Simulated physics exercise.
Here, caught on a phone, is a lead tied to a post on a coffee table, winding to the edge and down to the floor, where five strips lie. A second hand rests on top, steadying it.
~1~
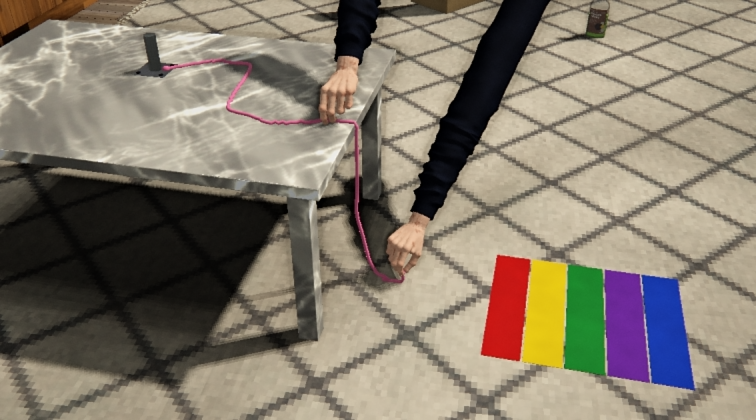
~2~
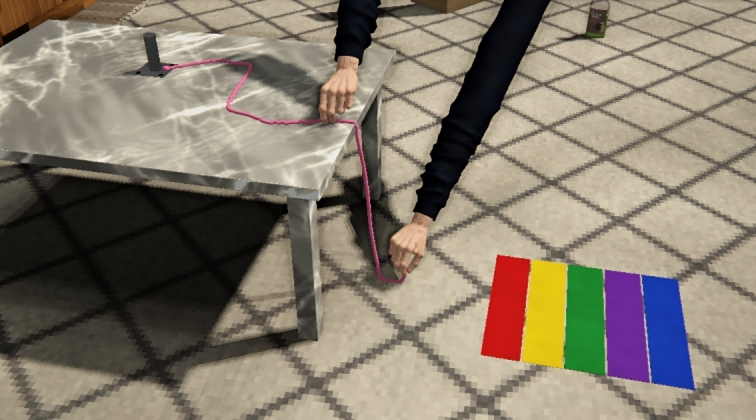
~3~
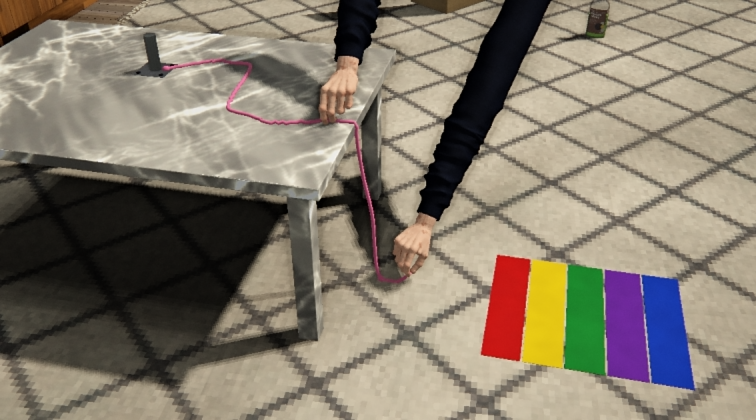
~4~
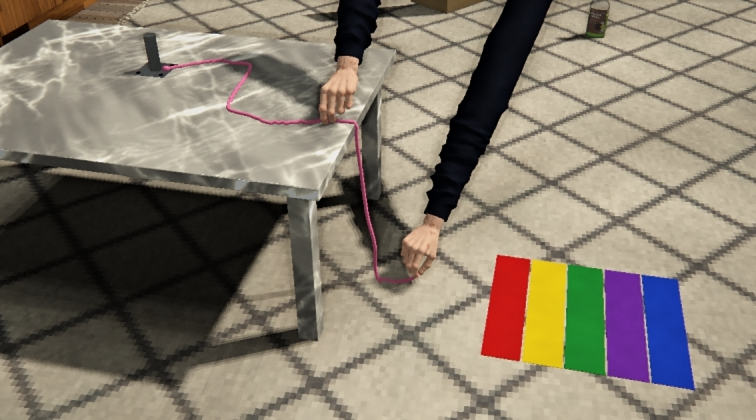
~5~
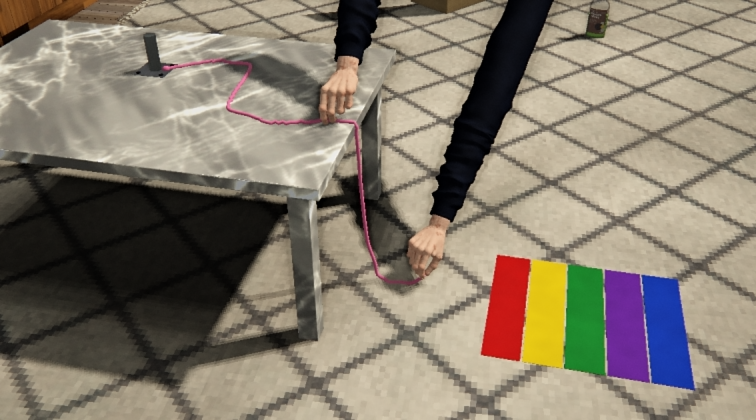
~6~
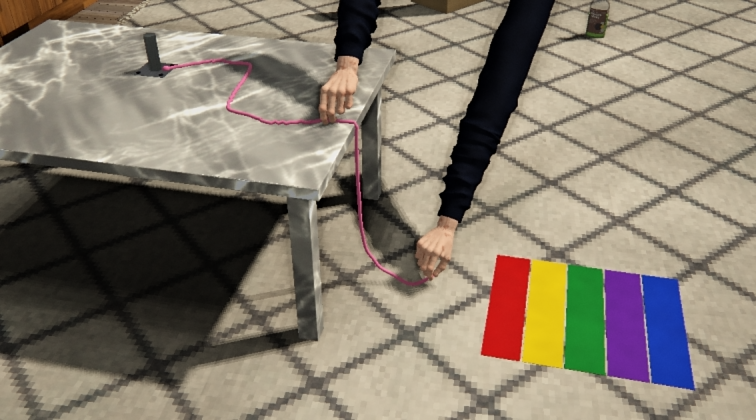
On a patterned floor beside a table, a hand slowly pulls a pink cord's end right.
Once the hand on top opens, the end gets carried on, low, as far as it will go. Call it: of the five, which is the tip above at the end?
The blue strip.
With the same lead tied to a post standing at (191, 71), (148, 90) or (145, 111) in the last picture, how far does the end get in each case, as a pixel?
Going by the last picture, roughly (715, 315), (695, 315) and (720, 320).
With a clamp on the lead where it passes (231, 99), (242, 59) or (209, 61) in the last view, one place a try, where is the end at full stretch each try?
First try near (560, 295), second near (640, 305), third near (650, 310).
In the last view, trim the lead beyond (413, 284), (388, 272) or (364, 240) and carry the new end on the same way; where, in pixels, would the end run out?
Roughly (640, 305), (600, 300), (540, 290).
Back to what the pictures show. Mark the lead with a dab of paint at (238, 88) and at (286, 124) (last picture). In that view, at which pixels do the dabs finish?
Near (305, 95) and (416, 140).
Soon after, end near (606, 301); over green.
After that, end near (647, 307); over purple.
At the stop, end near (673, 311); over blue. Over blue.
